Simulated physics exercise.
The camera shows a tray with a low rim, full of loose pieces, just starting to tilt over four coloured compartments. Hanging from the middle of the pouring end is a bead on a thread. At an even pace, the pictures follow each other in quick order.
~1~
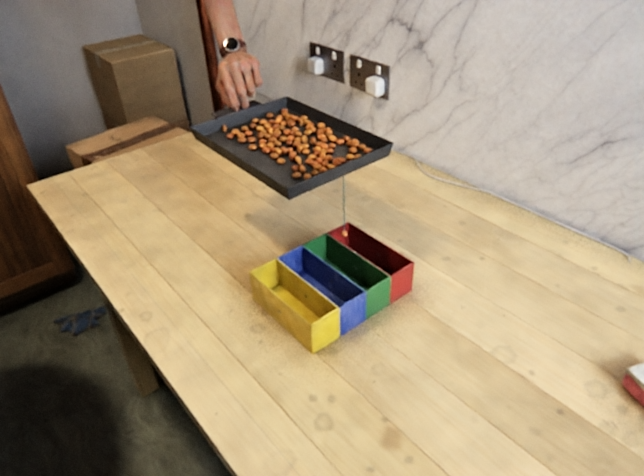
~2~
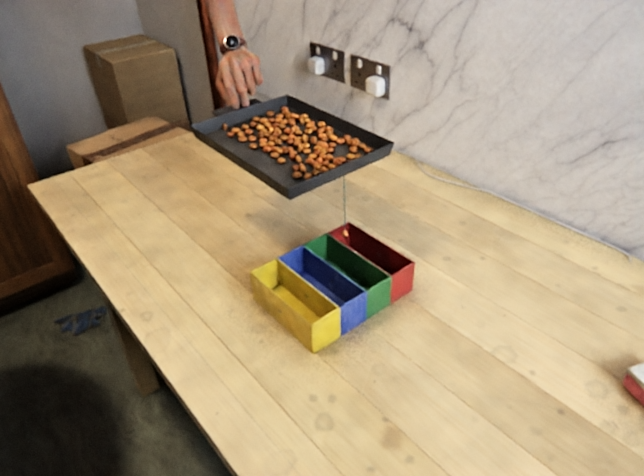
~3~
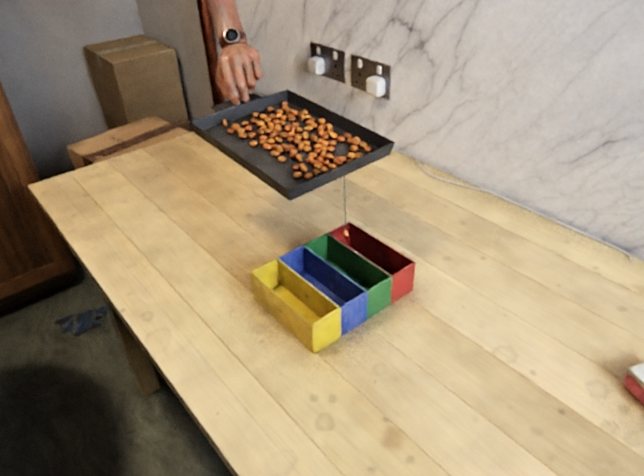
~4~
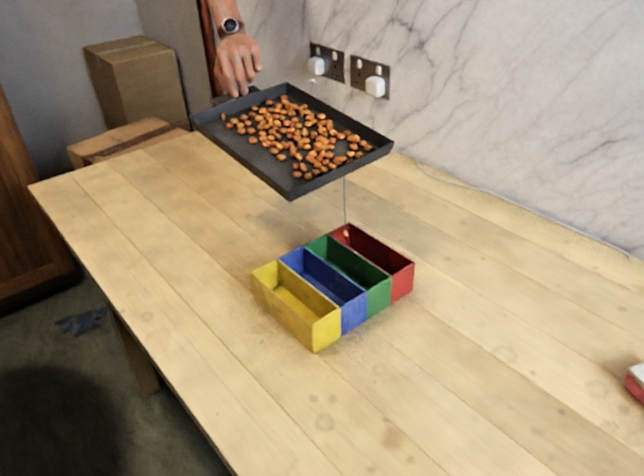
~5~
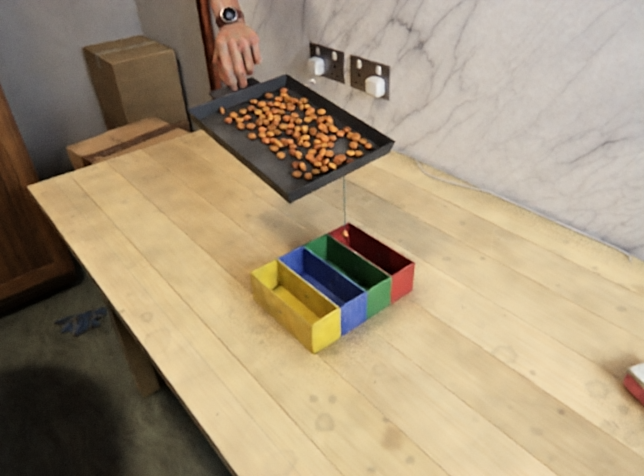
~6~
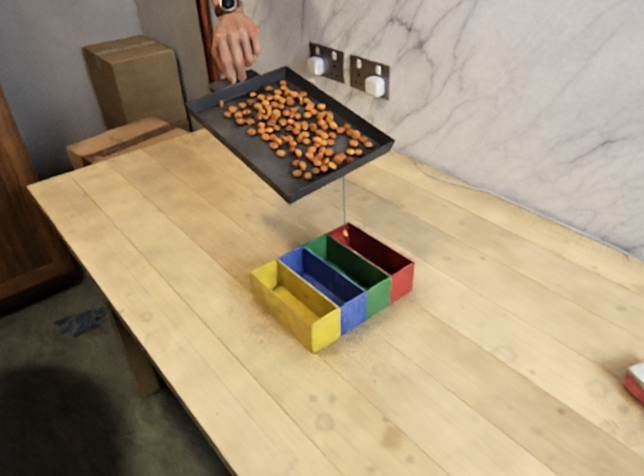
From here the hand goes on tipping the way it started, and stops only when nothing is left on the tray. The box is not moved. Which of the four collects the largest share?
The blue one.
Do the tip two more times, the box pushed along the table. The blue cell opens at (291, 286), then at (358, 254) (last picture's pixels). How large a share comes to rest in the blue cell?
20 per cent the first time, 10 per cent the second time.
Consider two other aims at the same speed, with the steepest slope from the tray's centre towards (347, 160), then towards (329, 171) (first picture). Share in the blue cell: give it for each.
Respectively 0 and 20 in a hundred.
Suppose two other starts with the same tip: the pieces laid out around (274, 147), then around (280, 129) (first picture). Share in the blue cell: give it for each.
It comes to about 50 per cent the first time and about 60 per cent the second.
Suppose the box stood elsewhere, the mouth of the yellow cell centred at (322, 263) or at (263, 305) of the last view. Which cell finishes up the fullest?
The first time it is the cell in yellow, and the second time it is that green cell.
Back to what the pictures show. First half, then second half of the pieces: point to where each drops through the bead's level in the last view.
Early-half point (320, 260); late-half point (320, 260).
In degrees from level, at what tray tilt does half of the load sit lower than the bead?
The tilt is near 95° by then.
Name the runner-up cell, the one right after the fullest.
Green.
Soon, tray tipped steeply; all on the tray.
A while on, tray tipped right over; about a third on the tray; about a third in the blue cell; a small part in the green cell; a small part in the yellow cell; a small part in the red cell; a small part falling or outside the box.
Towards the end, tray tipped past a quarter turn; about half in the blue cell; about a quarter in the green cell; a small part in the yellow cell; a small part in the red cell.
Finally, tray tipped past a quarter turn; about half in the blue cell; about a quarter in the green cell; a small part in the yellow cell; a small part in the red cell.
